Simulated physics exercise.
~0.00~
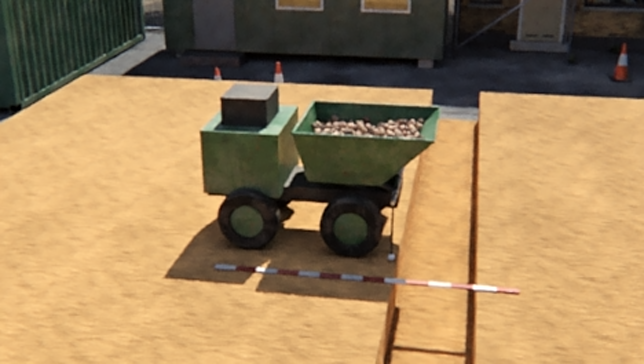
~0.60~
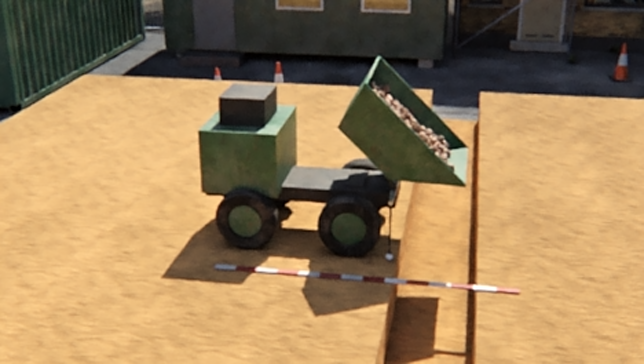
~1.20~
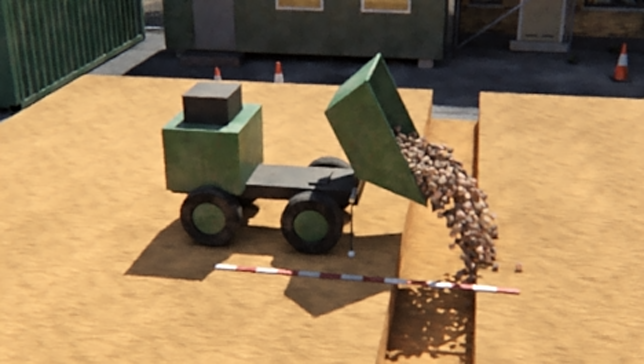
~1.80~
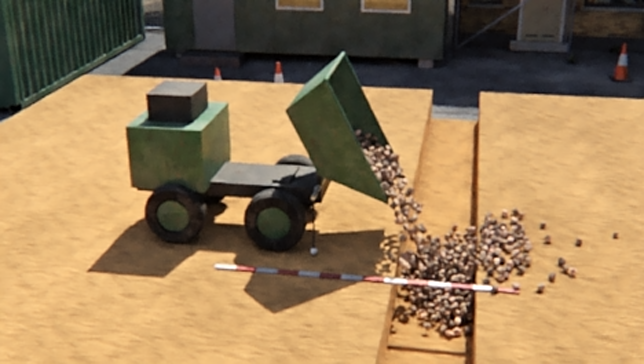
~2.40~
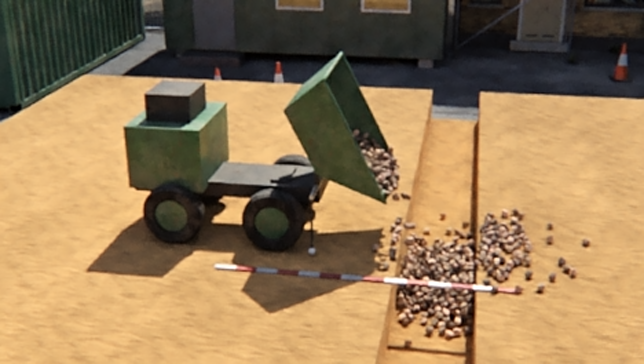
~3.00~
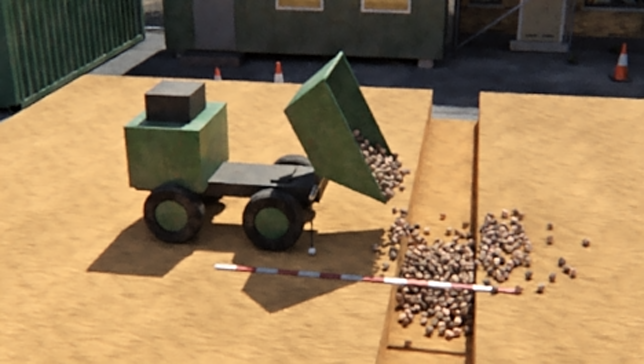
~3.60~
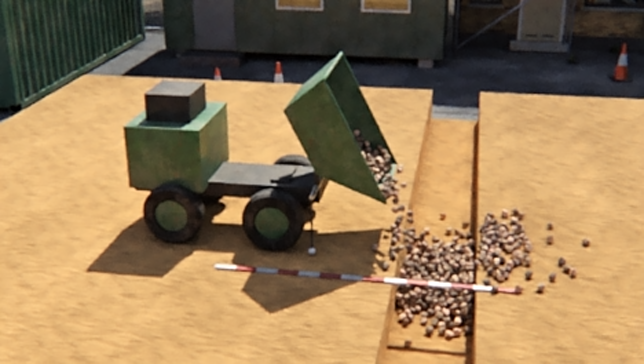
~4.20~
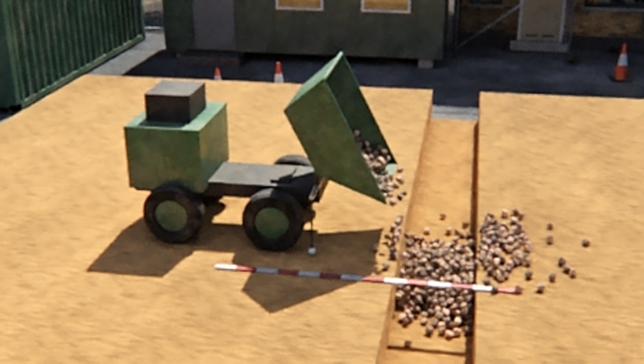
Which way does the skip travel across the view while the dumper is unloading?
The skip travels to the left as the dumper draws away from the trench.
